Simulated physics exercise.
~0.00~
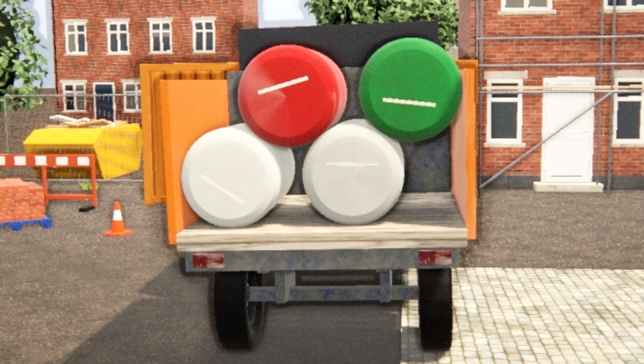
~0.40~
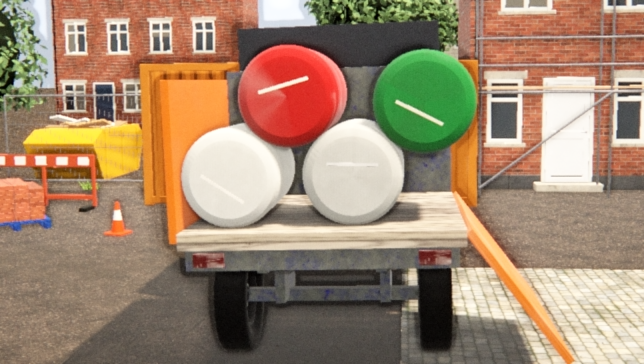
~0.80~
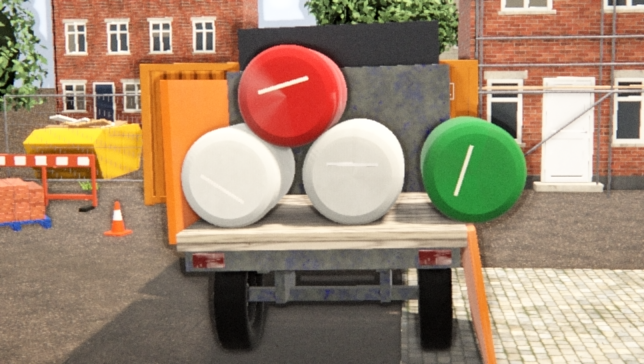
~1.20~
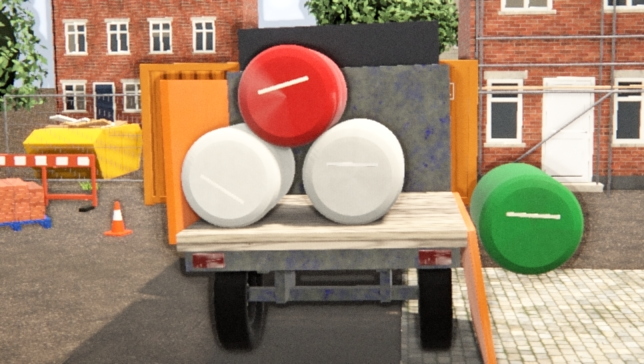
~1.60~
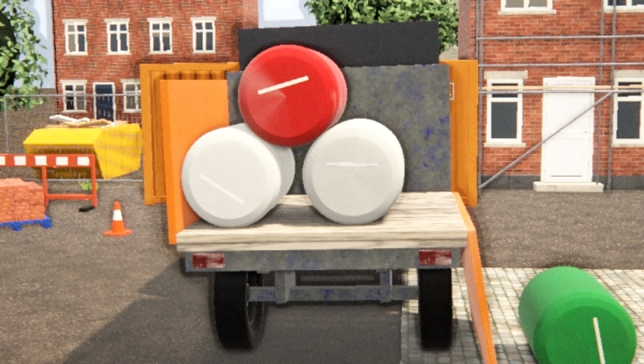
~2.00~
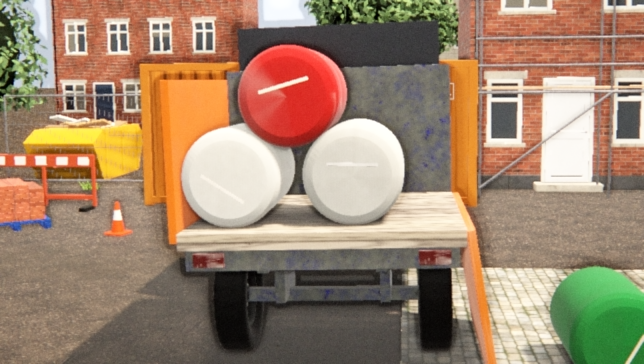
Green bale rolling off a parked flatbed lorry as the right side drops, landing on the paving while red and white bales stay.
